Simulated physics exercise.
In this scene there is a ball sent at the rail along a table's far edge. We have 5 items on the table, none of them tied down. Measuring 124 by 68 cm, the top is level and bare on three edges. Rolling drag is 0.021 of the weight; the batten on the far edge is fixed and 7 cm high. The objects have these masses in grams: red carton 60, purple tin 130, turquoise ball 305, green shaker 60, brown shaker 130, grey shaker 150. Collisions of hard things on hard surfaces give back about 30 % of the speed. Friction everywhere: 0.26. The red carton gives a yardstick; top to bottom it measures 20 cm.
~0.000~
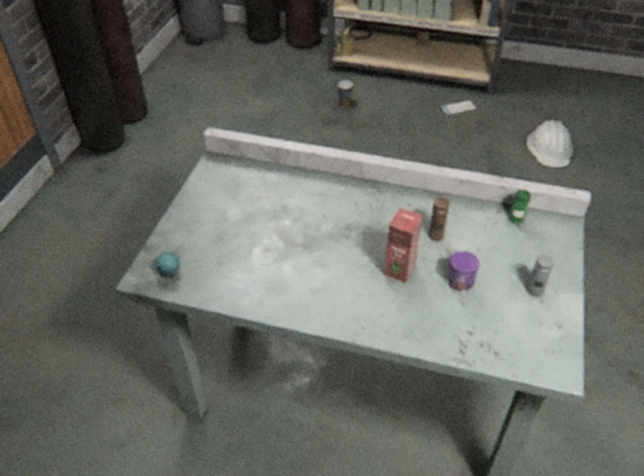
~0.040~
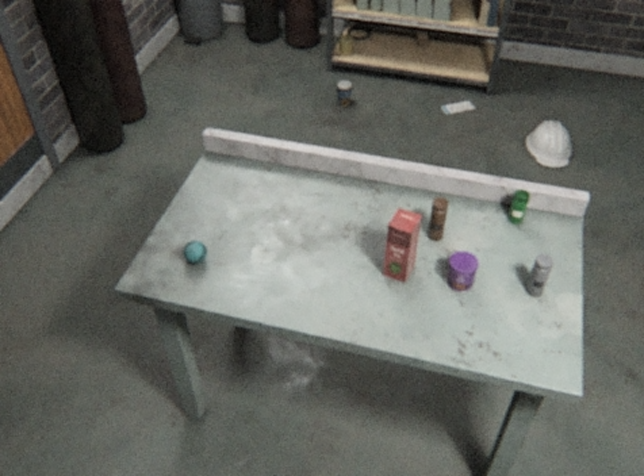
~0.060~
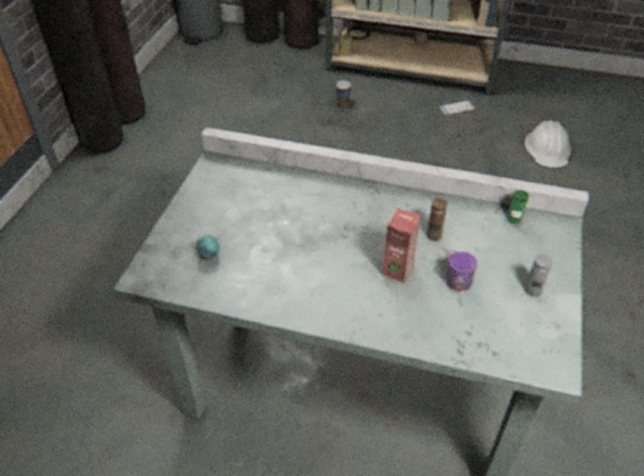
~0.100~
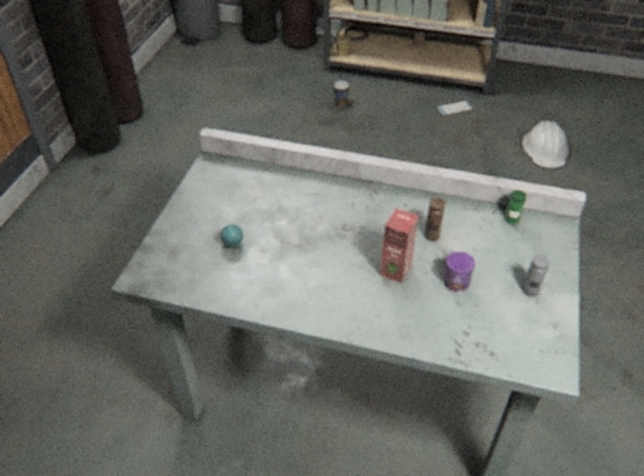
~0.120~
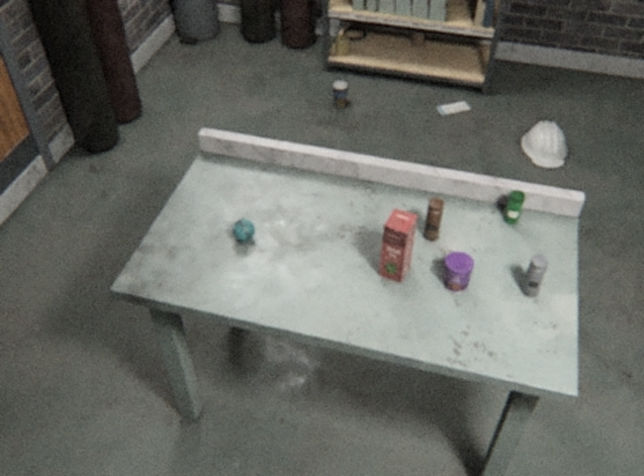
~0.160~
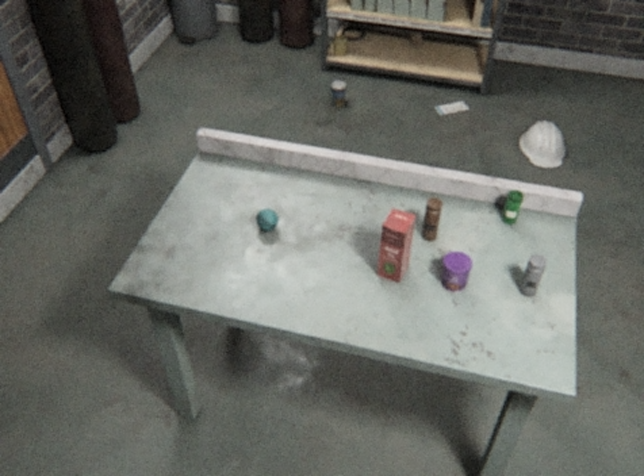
In a workshop with brick walls, a turquoise ball rolls across a pale table from the left side, moving rightward and toward the raised far edge, while a red carton, purple tin and three shakers stay still.
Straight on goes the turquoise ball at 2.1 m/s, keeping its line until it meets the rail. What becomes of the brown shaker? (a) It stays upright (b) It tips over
(a) It stays upright.
After 0.36 s, turquoise ball near (374, 182).
After 0.76 s, turquoise ball near (517, 226).
After 1.06 s, turquoise ball near (622, 279); green shaker moved 2 cm.
After 1.36 s, green shaker moved 2 cm.
In the end (1.5 s), all 5 under 4 cm from the start. At the end, from the last picture's camera, brown shaker near (432, 220).
